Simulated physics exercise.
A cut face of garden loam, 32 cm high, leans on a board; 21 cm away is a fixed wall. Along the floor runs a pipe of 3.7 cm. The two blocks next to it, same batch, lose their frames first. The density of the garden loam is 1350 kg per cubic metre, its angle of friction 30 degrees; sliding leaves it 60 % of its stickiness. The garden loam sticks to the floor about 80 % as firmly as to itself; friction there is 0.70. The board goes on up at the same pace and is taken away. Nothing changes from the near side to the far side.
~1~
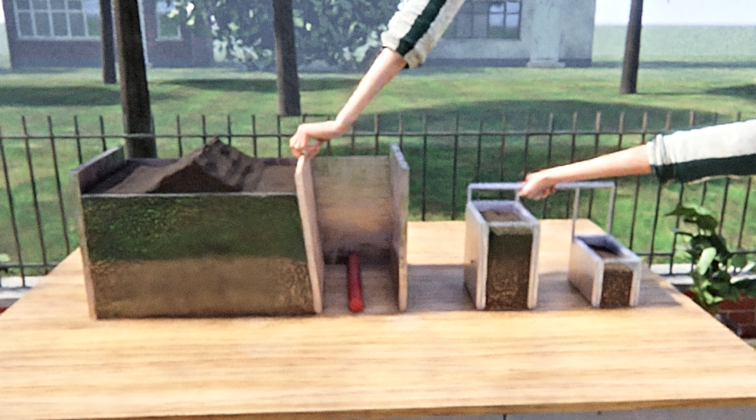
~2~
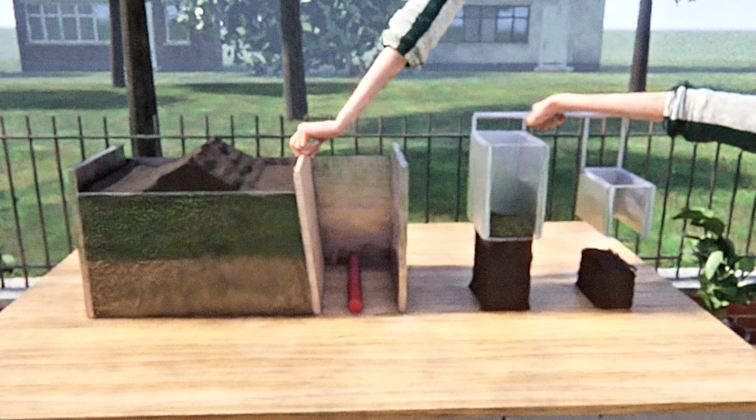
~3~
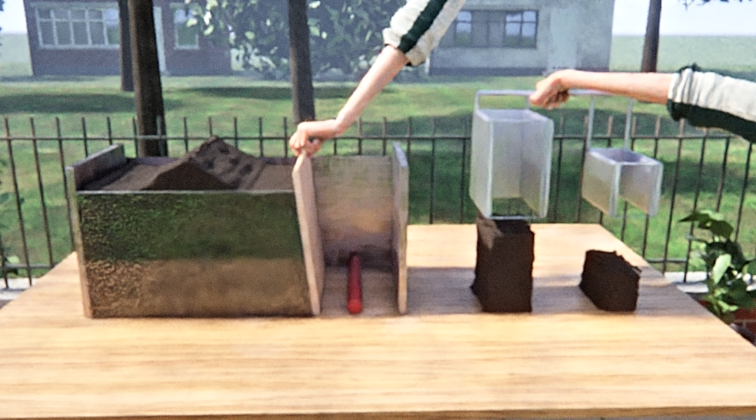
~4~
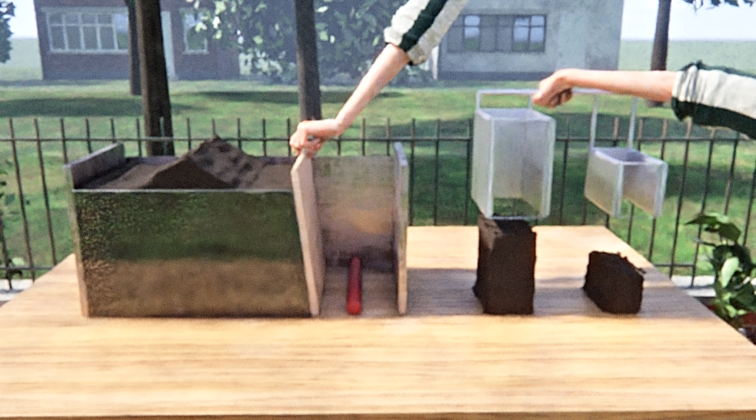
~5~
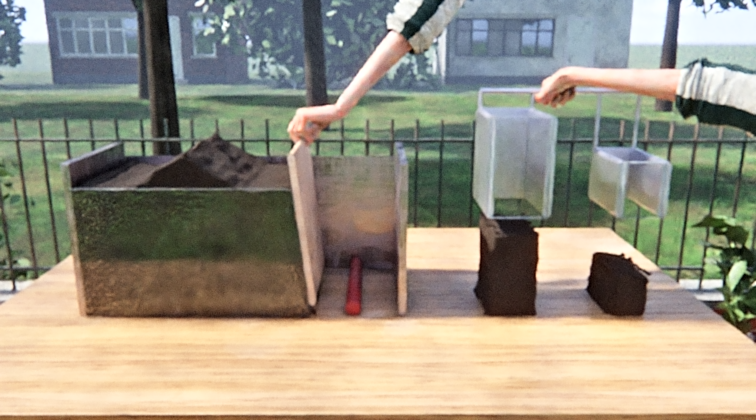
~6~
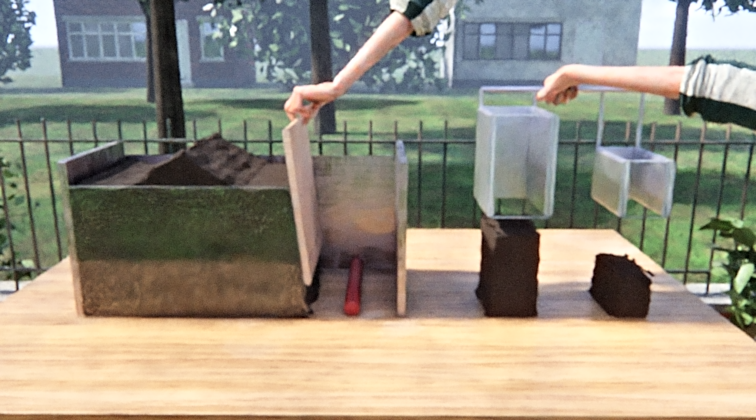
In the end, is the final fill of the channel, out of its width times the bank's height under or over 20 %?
The result is under 20 %.
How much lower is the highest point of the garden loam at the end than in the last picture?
Roughly 0.0 cm.
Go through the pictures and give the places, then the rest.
In the first frame, top of the board at (297, 192), not yet moved; top of the garden loam at (187, 166); blocks stand 21 cm, 11 cm (left to right).
In the second frame, top of the board at (296, 191), not yet moved; top of the garden loam at (185, 164); blocks stand 21 cm, 11 cm (left to right).
In the third frame, top of the board at (295, 190), not yet moved; top of the garden loam at (183, 163); blocks stand 21 cm, 11 cm (left to right).
In the fourth frame, top of the board at (293, 189), not yet moved; top of the garden loam at (181, 161); blocks stand 21 cm, 11 cm (left to right).
In the fifth frame, top of the board at (290, 174), moved 3.4 cm; top of the garden loam at (179, 160); blocks stand 21 cm, 11 cm (left to right).
In the sixth frame, top of the board at (284, 150), moved 8.6 cm; top of the garden loam at (177, 157); blocks stand 21 cm, 11 cm (left to right).
Then, 0.30 s after the last picture, the face still stands, with nothing on top of the pipe; the channel is 0 % full.
Then, 0.66 s after the last picture, the face still stands, with nothing on top of the pipe; the channel is 0 % full.
Then, 1.01 s after the last picture, the face still stands, with nothing on top of the pipe; the channel is 0 % full.
Then, 1.37 s after the last picture, the face still stands, with nothing on top of the pipe; the channel is 0 % full.
Then, 1.41 s after the last picture, at the end, the face still stands, with nothing on top of the pipe; the channel is 0 % full.
